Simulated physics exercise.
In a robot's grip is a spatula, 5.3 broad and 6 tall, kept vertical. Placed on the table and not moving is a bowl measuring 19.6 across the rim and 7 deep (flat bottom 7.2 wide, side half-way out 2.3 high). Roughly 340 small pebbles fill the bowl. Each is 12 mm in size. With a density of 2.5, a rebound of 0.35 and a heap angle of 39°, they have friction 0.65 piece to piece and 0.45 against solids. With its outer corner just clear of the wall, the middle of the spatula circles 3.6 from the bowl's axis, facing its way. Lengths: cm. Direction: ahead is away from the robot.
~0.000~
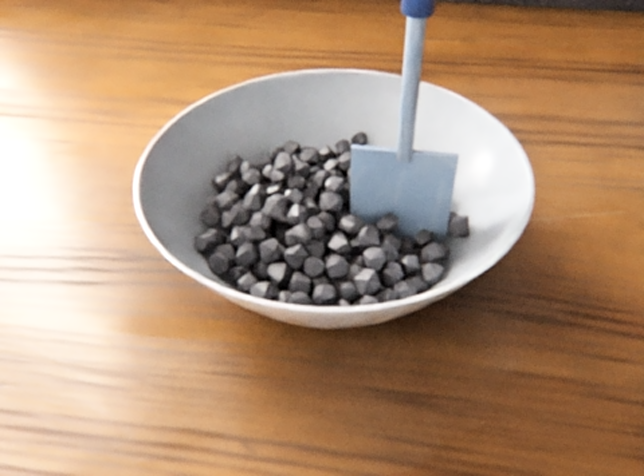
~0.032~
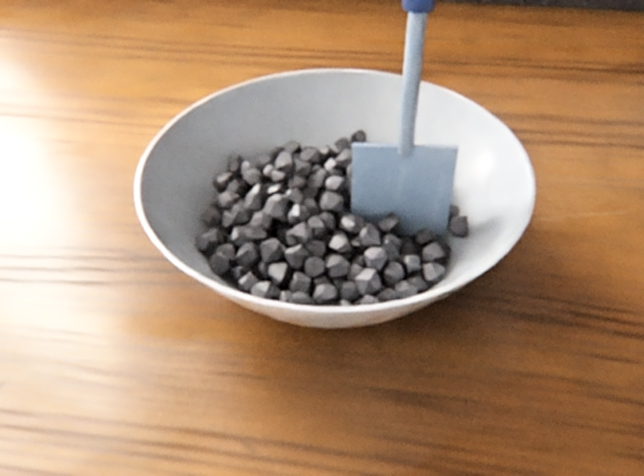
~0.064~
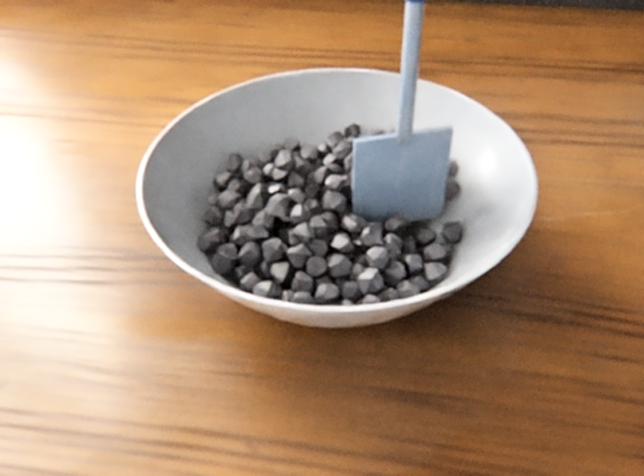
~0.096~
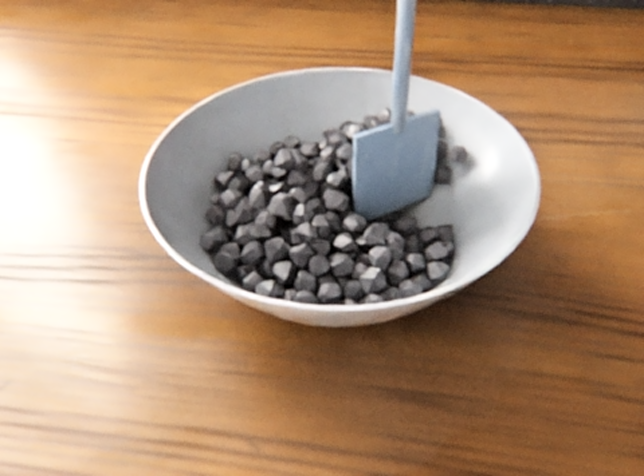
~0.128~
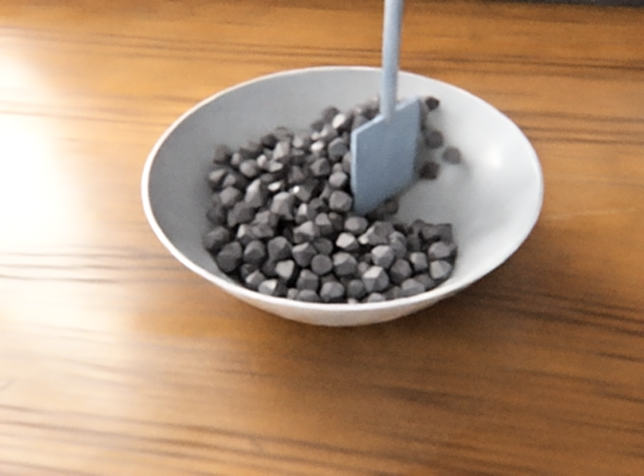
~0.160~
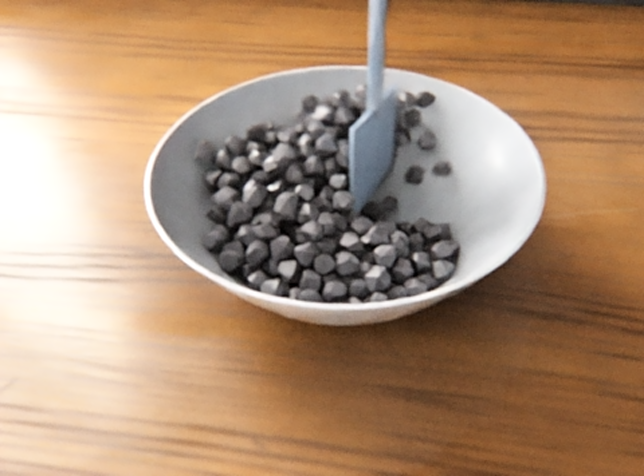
On a polished wooden tabletop with dark grain, seen from above at an angle, light glares across the left side. A wide white bowl sits near the centre, holding a heap of dark grey, faceted pebbles, with a pale blue-grey spatula standing upright in them at the right. The spatula sweeps slowly toward the back and leftward, turning nearly edge-on and pushing pebbles along, while the bowl drifts very slightly right in the view.
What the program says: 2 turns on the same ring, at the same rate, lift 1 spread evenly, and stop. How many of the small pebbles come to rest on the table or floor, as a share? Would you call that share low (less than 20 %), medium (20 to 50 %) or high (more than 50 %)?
I would call it low.
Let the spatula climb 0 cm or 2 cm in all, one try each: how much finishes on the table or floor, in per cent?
15 and 10 %.
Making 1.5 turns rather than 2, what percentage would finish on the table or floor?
Roughly 15 percent would end up there.
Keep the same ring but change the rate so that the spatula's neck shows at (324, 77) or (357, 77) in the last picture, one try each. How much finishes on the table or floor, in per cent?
Around 35 and 15 per cent respectively.
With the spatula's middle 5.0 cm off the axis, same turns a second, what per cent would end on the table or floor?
In that case roughly 10 per cent.
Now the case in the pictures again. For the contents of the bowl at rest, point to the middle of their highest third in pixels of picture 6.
The centre sits around (402, 177) in the last picture.
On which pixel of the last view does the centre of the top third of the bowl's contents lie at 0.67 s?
I'd point to somewhere close to (452, 200).
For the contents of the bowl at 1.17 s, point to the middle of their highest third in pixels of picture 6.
Top-third centre at approx. (273, 243).
After 0.67 s, 326° round, highest piece 9 above the table; 317 in the bowl, 19 on the table or floor, 3 in flight or on the tool.
After 1.17 s, 222° round, highest piece 8 above the table; 299 in the bowl, 38 on the table or floor, 2 in flight or on the tool.
After 1.63 s, 0° round, highest piece 7 above the table; 299 in the bowl, 40 on the table or floor.
After 2.33 s, 0° round, highest piece 7 above the table; 299 in the bowl, 40 on the table or floor.
At rest, 299 in the bowl, 40 on the table or floor. That is 12 % on the table or floor.
